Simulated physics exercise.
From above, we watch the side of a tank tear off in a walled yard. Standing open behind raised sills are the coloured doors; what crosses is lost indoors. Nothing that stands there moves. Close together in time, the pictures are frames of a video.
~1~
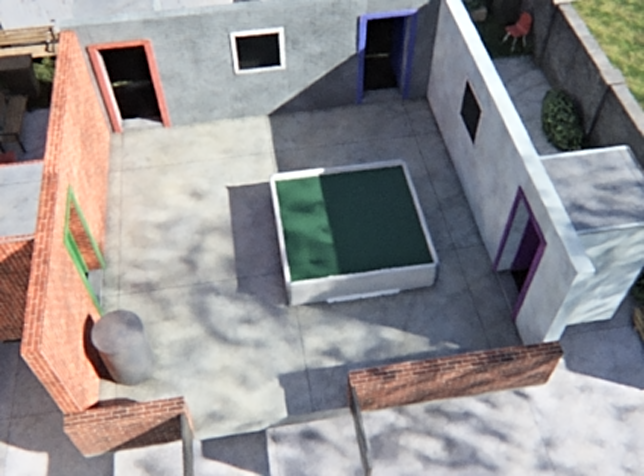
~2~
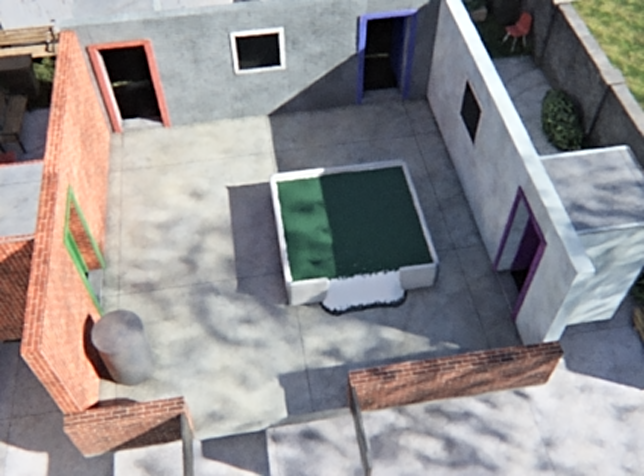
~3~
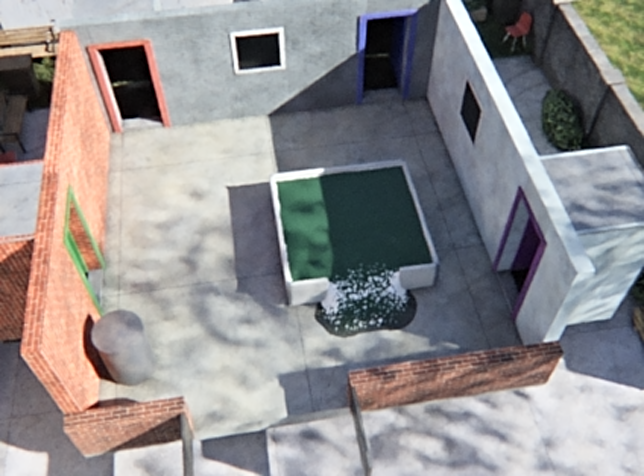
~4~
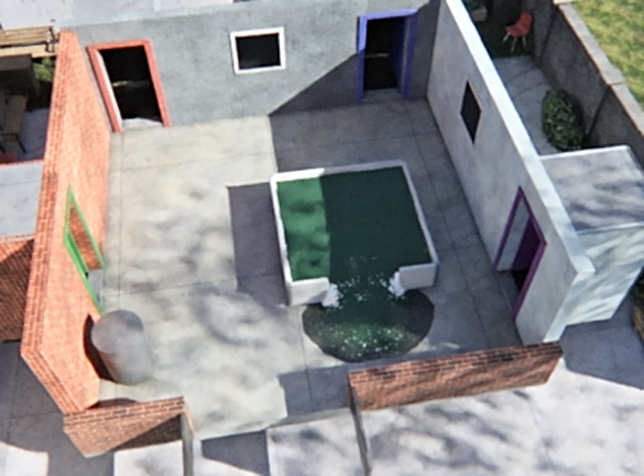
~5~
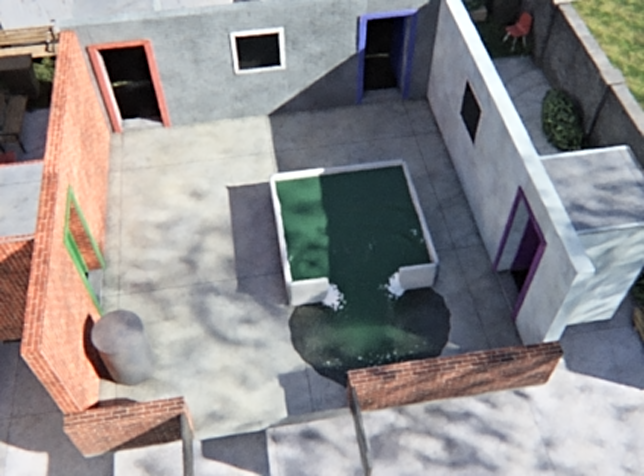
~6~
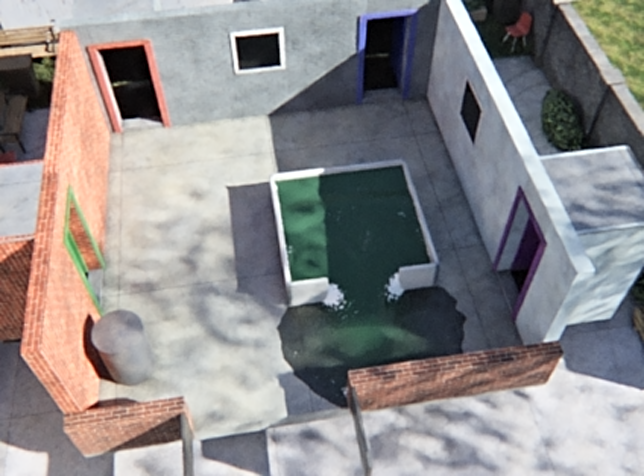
In a walled yard, a low tank's front side breaks open and green water spreads across the floor.
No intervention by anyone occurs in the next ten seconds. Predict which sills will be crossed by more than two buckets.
At the end, the red door stays within two buckets of inflow. The green door stays within two buckets of inflow. The purple door passes two buckets of inflow. The blue door stays within two buckets of inflow.
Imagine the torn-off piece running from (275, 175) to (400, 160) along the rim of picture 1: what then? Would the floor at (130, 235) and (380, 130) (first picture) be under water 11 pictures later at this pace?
The first spot is spared and the second is soaked.
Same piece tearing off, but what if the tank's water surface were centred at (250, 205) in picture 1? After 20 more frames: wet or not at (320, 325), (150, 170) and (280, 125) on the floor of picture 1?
Going through the three spots in turn: Gets wet, stays untouched, stays untouched.
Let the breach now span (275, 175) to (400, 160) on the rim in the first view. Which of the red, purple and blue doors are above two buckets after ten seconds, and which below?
As I see it, the red door overshoots, while the purple door undershoots and the blue door overshoots.
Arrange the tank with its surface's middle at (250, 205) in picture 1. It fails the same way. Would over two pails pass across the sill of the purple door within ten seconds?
As I read it, the purple door remains within limits.
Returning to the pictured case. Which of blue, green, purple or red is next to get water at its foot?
That would be the door marked purple, ahead of the rest.
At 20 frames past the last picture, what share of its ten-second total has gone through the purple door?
Roughly 20 percent.
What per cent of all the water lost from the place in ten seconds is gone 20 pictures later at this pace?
It would be around 40 %.
A moment on, water covers 15 % of the floor; the red door not reached, the green door not reached, the purple door not reached, the blue door not reached.
Next, water covers 15 % of the floor; the red door not reached, the green door not reached, the purple door wet at the sill, nothing in, the blue door not reached.
Then, water covers 30 % of the floor; the red door not reached, the green door not reached, the purple door under two buckets in, the blue door not reached.
Later, water covers 50 % of the floor; the red door not reached, the green door wet at the sill, nothing in, the purple door over two buckets in, the blue door wet at the sill, nothing in.
In the end, water covers 90 % of the floor; the red door wet at the sill, nothing in, the green door wet at the sill, nothing in, the purple door over two buckets in, the blue door under two buckets in.
